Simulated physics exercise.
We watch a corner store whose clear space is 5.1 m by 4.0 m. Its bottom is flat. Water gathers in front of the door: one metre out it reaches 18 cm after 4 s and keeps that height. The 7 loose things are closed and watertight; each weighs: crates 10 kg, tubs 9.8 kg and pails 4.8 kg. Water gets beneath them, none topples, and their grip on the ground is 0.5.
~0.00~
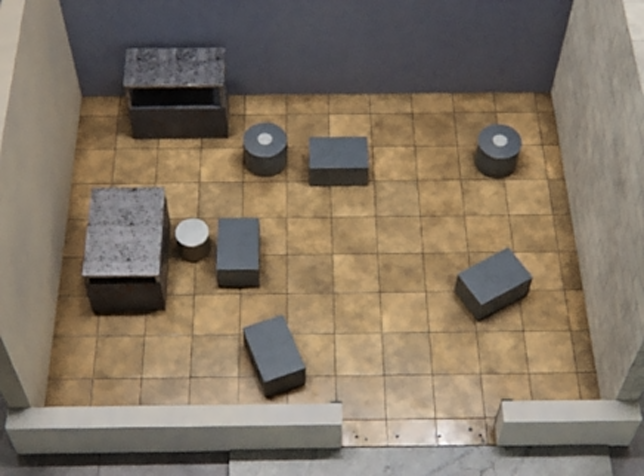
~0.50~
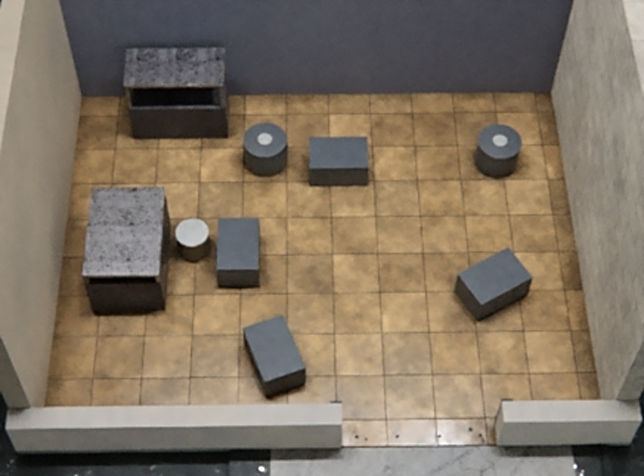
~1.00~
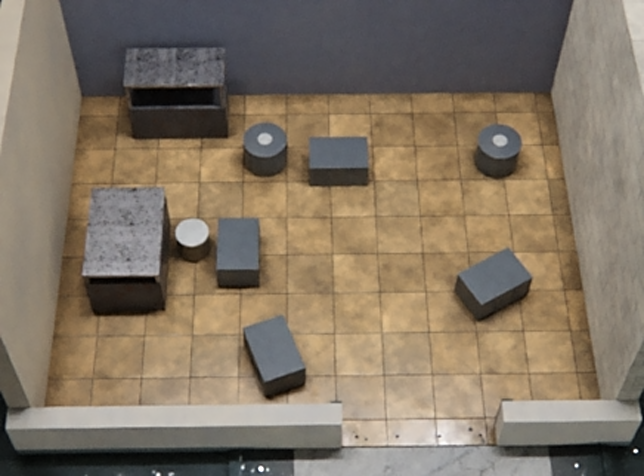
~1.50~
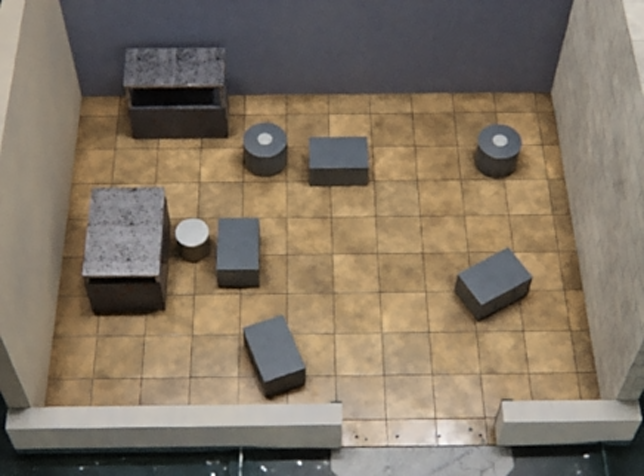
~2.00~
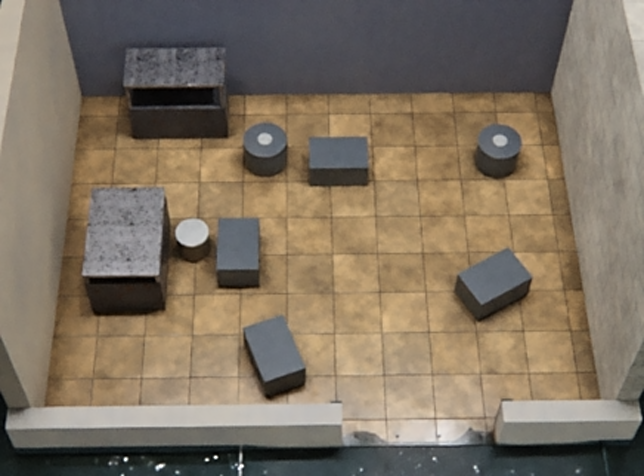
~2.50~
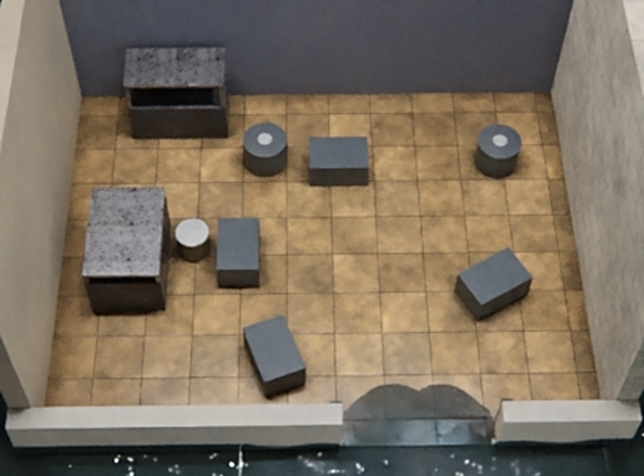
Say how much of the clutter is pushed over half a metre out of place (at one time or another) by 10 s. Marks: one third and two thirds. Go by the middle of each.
It is one to two thirds.
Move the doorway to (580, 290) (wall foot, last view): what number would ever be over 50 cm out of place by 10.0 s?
In that case 4 of them.
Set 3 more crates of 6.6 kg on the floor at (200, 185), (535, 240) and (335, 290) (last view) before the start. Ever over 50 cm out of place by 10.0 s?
In turn: More, over, past it.
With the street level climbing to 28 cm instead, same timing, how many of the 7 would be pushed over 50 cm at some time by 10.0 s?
In that case 4 of them.
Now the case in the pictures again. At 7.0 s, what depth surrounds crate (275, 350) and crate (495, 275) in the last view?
About 1 and 6 cm.
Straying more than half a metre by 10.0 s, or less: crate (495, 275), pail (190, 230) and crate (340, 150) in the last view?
In that order: Past it, under, over.
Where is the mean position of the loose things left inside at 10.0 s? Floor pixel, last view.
At about (298, 201).
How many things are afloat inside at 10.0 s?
At that moment 3.
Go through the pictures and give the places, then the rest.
The first frame shows a crate at (274, 348), on the bottom; a crate at (339, 152), on the bottom; 0.0 m2 under water; 0 of 7 have shifted.
The second frame shows a crate at (274, 348), on the bottom; a crate at (339, 152) rests on the ground; water covers 0.0 m2; 0 of 7 have shifted.
The third frame shows a crate at (274, 348), on the bottom; a crate at (339, 152) rests on the ground; water covers 0.0 m2; 0 of 7 have shifted.
The fourth frame shows a crate at (274, 348), on the bottom; a crate at (339, 152) rests on the ground; 0.0 m2 under water; 0 of 7 have shifted.
The fifth frame shows a crate at (274, 348) rests on the ground; a crate at (339, 152) rests on the ground; 0.0 m2 under water; 0 of 7 have shifted.
The sixth frame shows a crate at (274, 348), on the bottom; a crate at (339, 152) rests on the ground; water covers 0.4 m2; 0 of 7 have shifted.
After 3.5 s 0 of 7 are over 50 cm from their spots; 0 afloat.
After 4.5 s 0 of 7 are over 50 cm from their spots; 0 afloat.
After 7.0 s 2 of 7 are over 50 cm from their spots; 2 afloat.
After 10.0 s 4 of 7 are over 50 cm from their spots, and 4 have been at some point; 3 afloat.
